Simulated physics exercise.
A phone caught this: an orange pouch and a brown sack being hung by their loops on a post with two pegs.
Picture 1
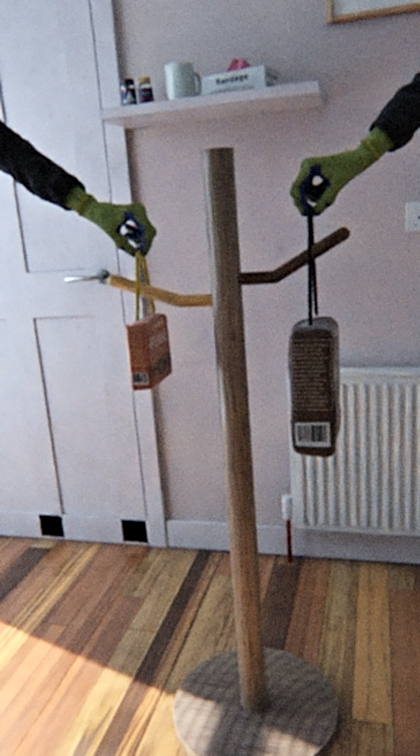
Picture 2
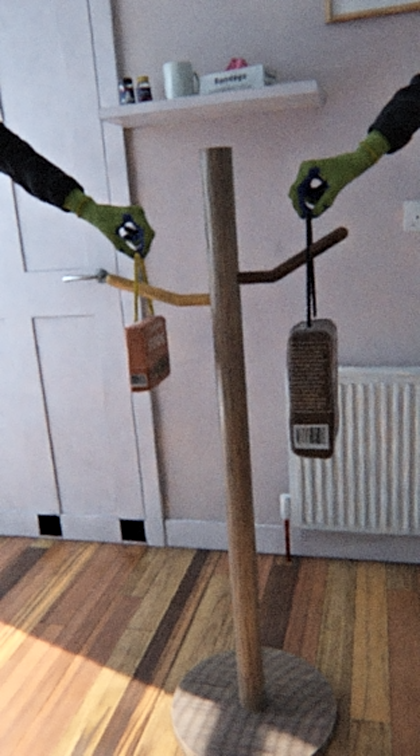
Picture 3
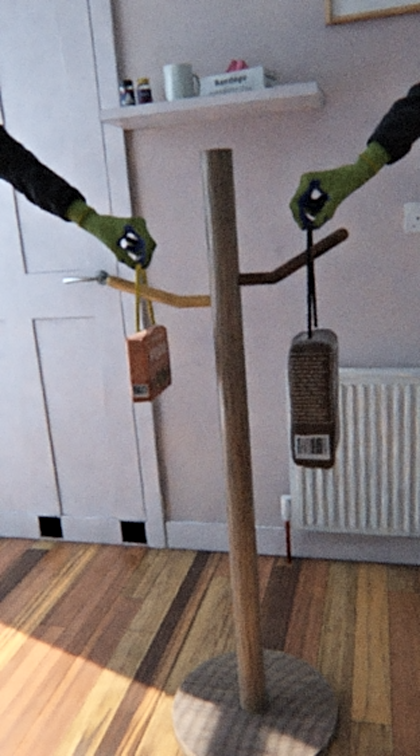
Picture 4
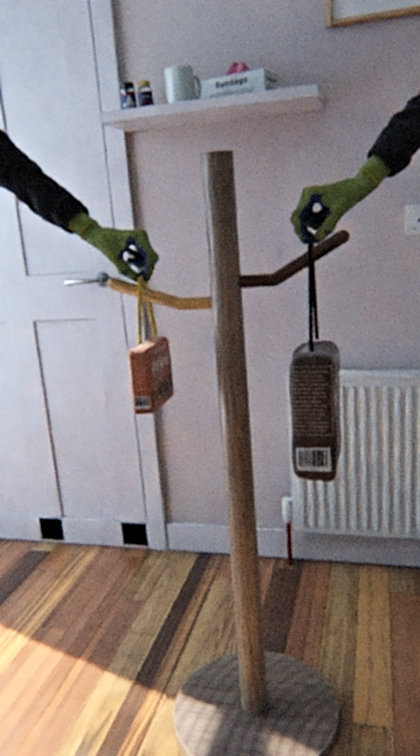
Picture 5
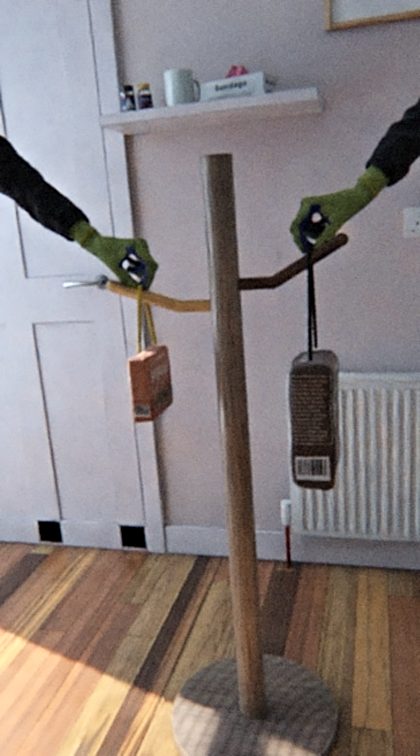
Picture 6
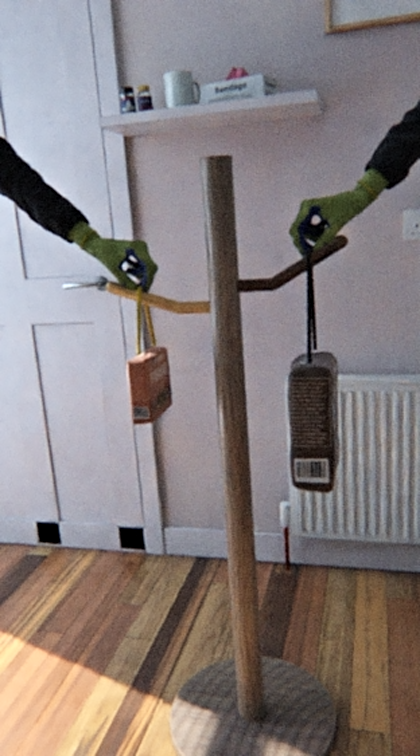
Two green-gloved hands lowering an orange pouch and a brown sack by their loops beside the pegs of a wooden post.
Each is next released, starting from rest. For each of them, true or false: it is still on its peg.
Orange pouch: True. Brown sack: True.
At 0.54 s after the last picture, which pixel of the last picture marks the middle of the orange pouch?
Roughly at (198, 398).
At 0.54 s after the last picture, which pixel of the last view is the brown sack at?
Near (250, 438) at that moment.
Then, 0.54 s later than the last view, orange pouch hanging from its loop near (197, 398); brown sack hanging from its loop near (250, 438).
Then, 1.04 s later than the last view, orange pouch hanging from its loop near (184, 398); brown sack hanging from its loop near (244, 439).
Finally, orange pouch hanging from its loop near (208, 398); brown sack hanging from its loop near (253, 441). The orange pouch stays hanging and the brown sack holds on.
